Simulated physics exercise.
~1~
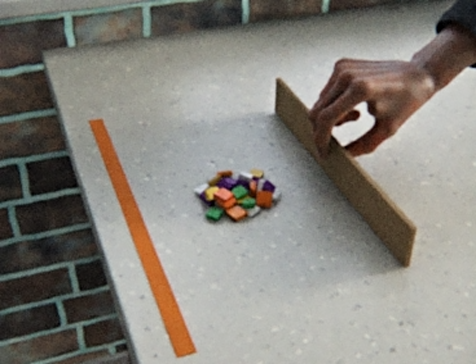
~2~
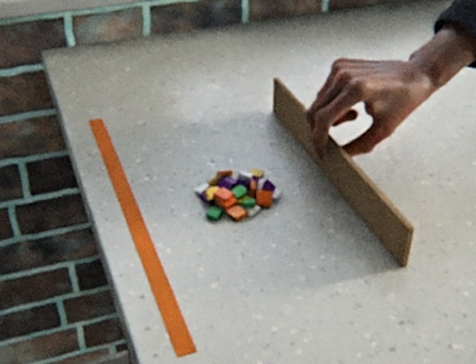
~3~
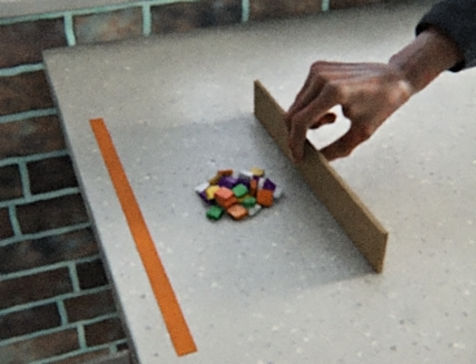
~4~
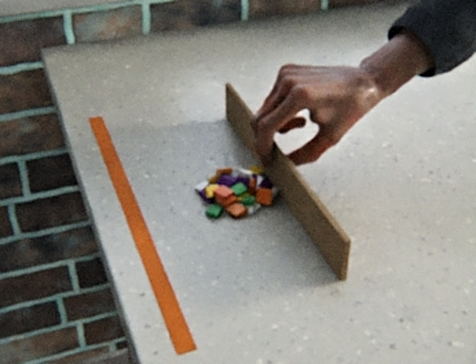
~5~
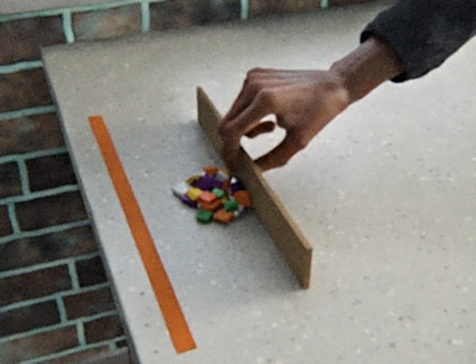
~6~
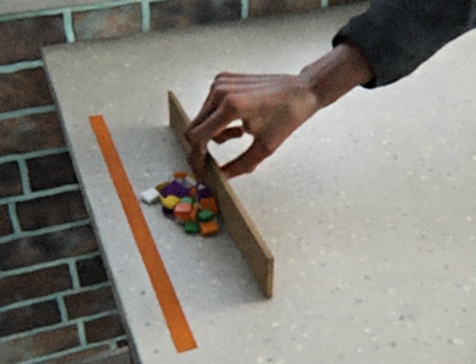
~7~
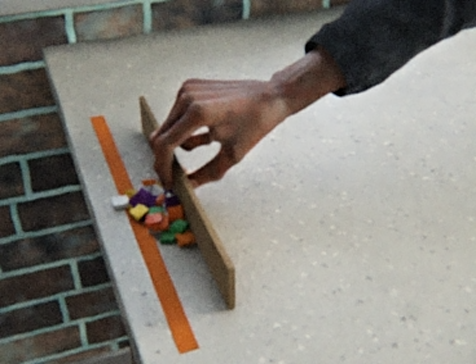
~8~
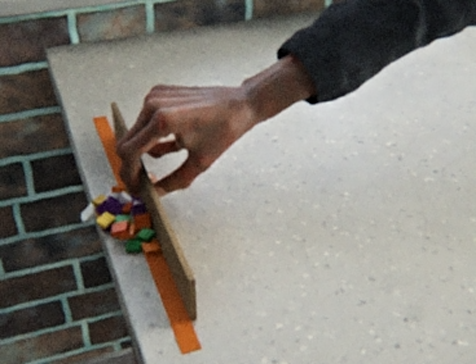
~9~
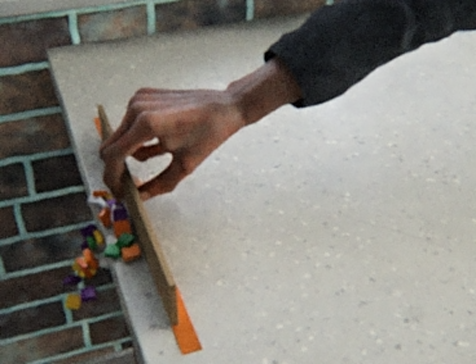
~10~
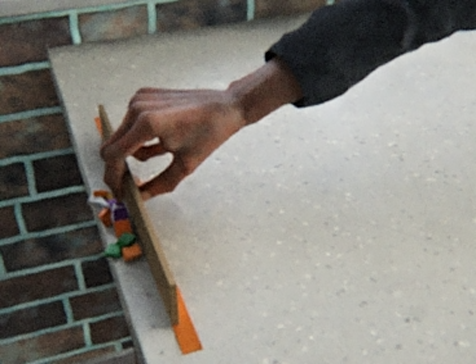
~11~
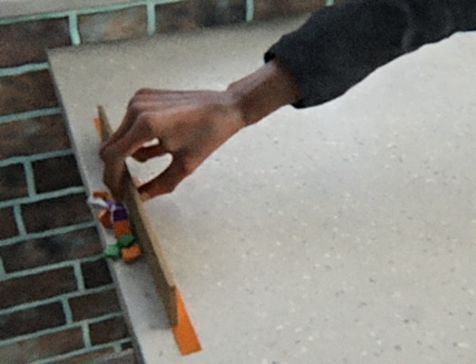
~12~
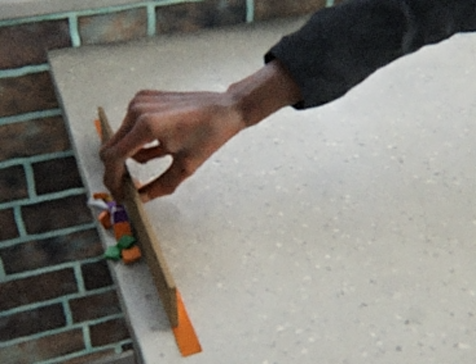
A hand pushes colourful pieces left with a board, and some fall off the table's edge.
